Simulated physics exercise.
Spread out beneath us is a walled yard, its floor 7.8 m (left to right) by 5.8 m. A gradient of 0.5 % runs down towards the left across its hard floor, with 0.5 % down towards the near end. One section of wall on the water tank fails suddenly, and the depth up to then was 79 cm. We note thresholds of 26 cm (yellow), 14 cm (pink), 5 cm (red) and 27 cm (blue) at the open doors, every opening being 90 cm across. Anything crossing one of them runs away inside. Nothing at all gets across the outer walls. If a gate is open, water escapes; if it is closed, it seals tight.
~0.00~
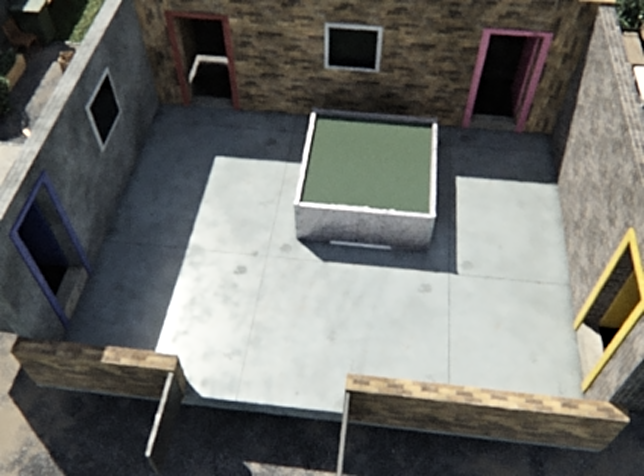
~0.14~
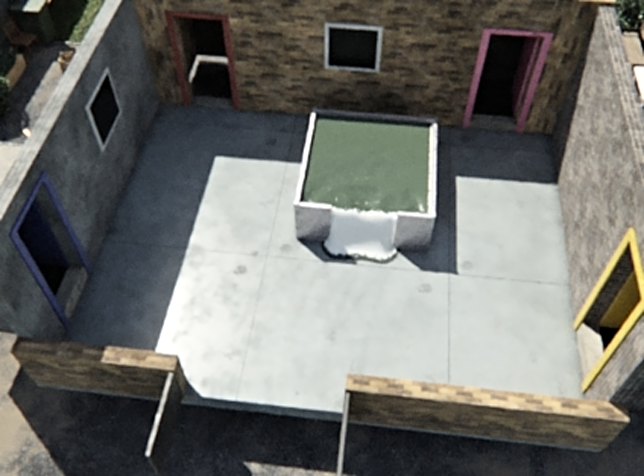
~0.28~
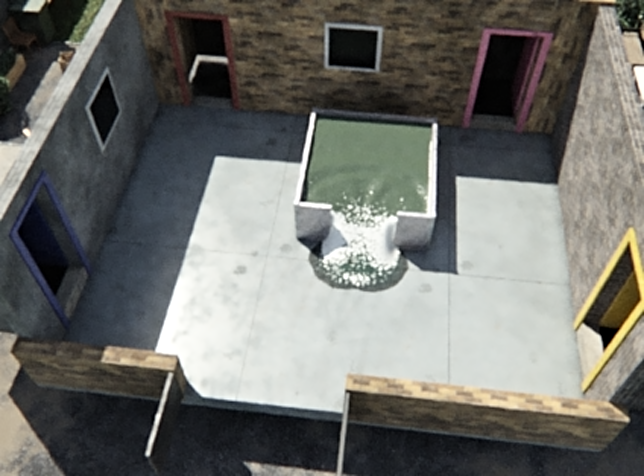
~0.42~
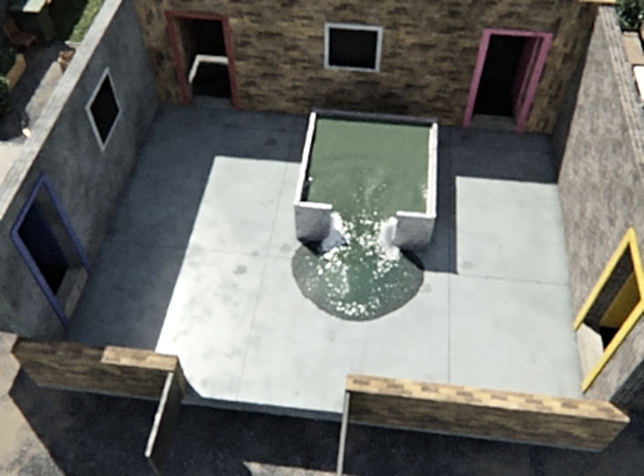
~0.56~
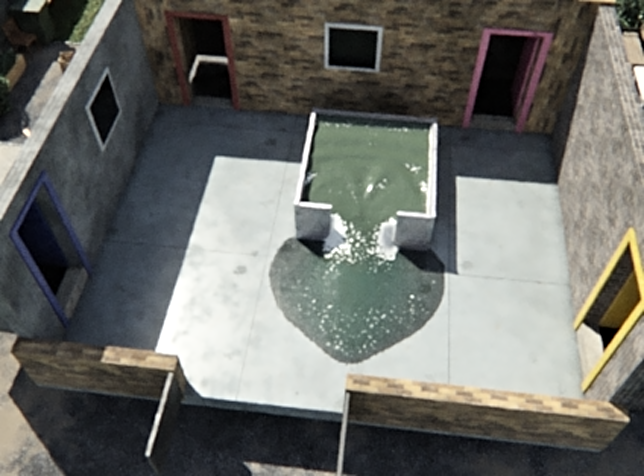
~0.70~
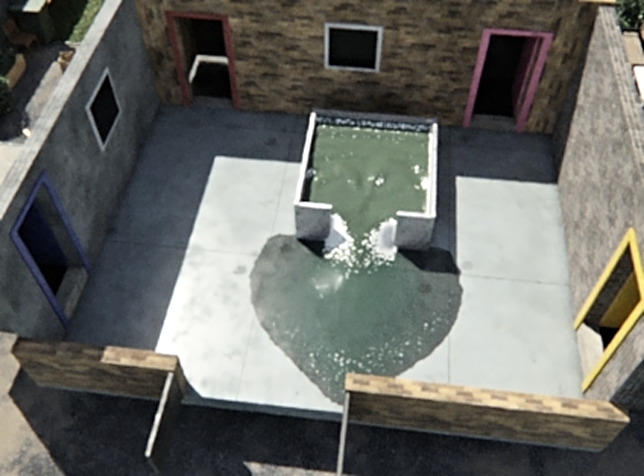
The footage shows a walled yard with coloured doorways and a raised tank of green water; the tank's near wall gives way, and foaming water pours through the gap, spreading across the pale floor towards the near wall.
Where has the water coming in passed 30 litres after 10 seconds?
In the end yellow door: Within the allowance. Pink door: Within the allowance. Red door: Within the allowance. Blue door: Within the allowance.
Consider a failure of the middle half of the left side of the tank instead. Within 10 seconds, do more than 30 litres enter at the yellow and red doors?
Compared with the limit, yellow is lower and red is higher.
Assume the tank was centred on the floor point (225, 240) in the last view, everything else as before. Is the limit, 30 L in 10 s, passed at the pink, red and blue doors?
Lab note: Vs limit, pink door limit held; red door limit broken; blue door limit held.
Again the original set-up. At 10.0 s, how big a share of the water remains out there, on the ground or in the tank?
That would be close to 58 per cent.
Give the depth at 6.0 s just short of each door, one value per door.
Door by door in cm, yellow shows 13, pink shows 10, red shows 0, blue shows 5.
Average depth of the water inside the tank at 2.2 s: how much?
45 cm.
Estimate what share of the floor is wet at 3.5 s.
Close to 40 in a hundred parts are wet.
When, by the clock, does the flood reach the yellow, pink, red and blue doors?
So, yellow at 2.2 s, then pink at 4.5 s, red at 9.0 s, and blue at 3.0 s.
After 1.4 s water covers 30 % of the floor and is deepest (48 cm) near (360, 246); yellow door not reached, pink door not reached, red door not reached, blue door not reached.
After 2.2 s water covers 35 % of the floor and is deepest (38 cm) near (576, 422); yellow door 8 cm at the sill, 0 L in, pink door not reached, red door not reached, blue door not reached.
After 3.5 s water covers 40 % of the floor and is deepest (30 cm) near (360, 246); yellow door 20 cm at the sill, 0 L in, pink door not reached, red door not reached, blue door 6 cm at the sill, 0 L in.
After 6.0 s water covers 70 % of the floor and is deepest (18 cm) near (360, 246); yellow door 13 cm at the sill, 1 L in, pink door 10 cm at the sill, 0 L in, red door not reached, blue door 5 cm at the sill, 0 L in.
After 10.0 s water covers 85 % of the floor and is deepest (11 cm) near (360, 246); yellow door 7 cm at the sill, 1 L in, pink door 8 cm at the sill, 0 L in, red door 3 cm at the sill, 0 L in, blue door 3 cm at the sill, 0 L in.
